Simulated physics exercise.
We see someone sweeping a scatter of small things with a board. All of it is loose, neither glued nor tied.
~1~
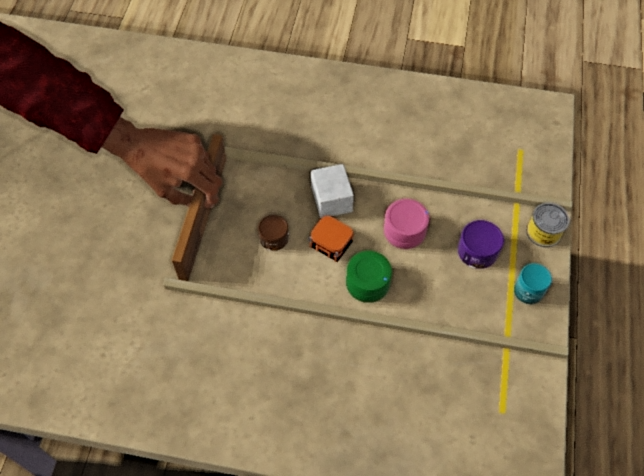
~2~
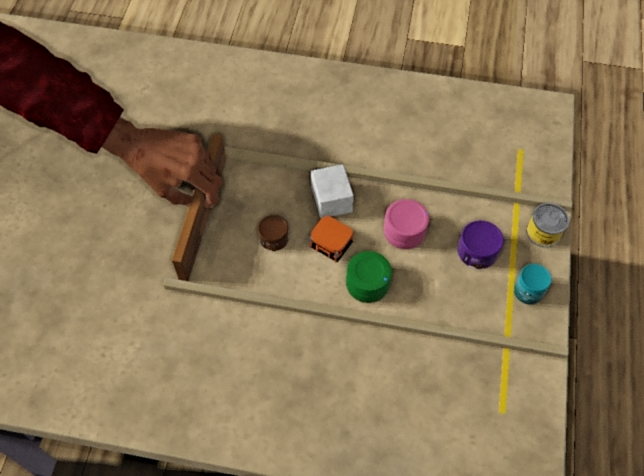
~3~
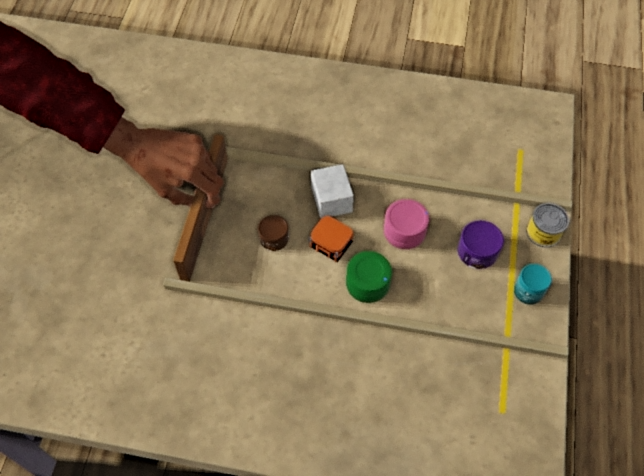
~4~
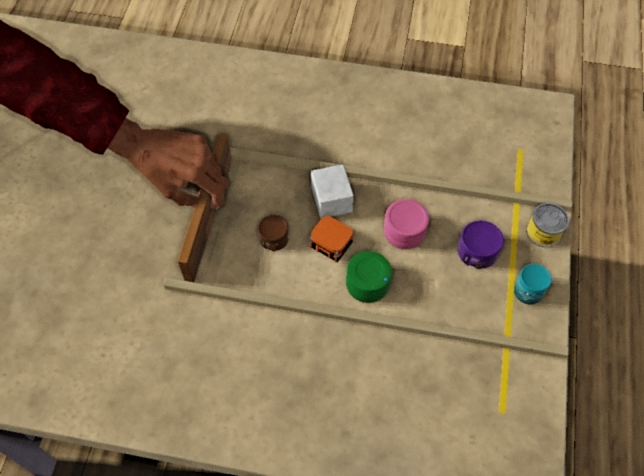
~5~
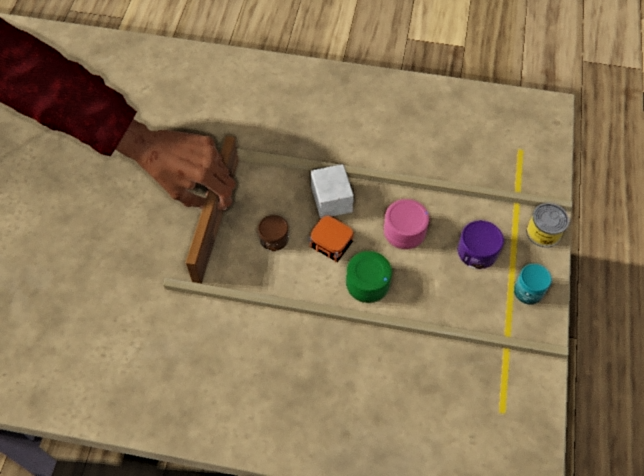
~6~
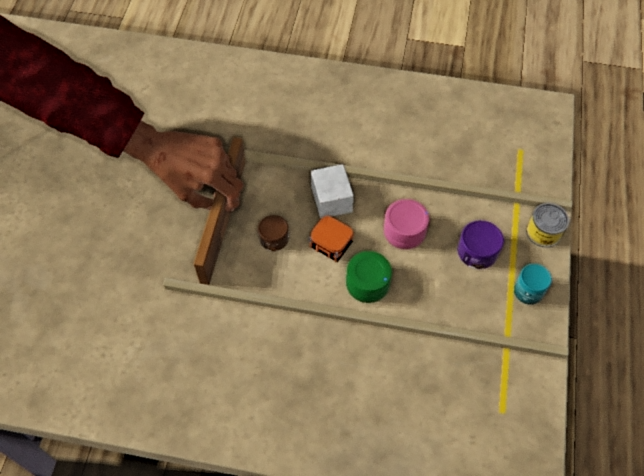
At first, a hand in a dark red sleeve holds a wooden board upright at the left end of a railed lane, barely moving it. Then the hand slides the board a short way right, nearing the small brown tub, while the white block, orange item and colourful tubs stay still.
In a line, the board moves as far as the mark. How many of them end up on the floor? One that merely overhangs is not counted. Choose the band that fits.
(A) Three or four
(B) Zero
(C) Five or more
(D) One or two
Answer: D.
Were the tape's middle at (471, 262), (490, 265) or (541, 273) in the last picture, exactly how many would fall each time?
Try 1: 0; try 2: 1; try 3: 5.
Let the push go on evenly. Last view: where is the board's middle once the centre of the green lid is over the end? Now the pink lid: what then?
First near (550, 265), second near (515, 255).
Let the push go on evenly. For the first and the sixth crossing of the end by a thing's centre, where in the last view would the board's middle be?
First: Around (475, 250). Next: Around (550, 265).
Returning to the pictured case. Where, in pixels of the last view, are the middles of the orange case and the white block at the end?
(554, 263) and (535, 226).
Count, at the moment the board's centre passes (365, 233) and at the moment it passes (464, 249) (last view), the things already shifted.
Counting first: 5, next 7.
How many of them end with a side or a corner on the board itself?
Count: 3.
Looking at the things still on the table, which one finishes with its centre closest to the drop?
It's the pink lid.
Soon after, none off yet; yellow tin at rest near (547, 225); turquoise tub at rest near (532, 285); purple tub at rest near (480, 245).
At rest, the number that fall off is one or two; fallen, purple tub and yellow tin.
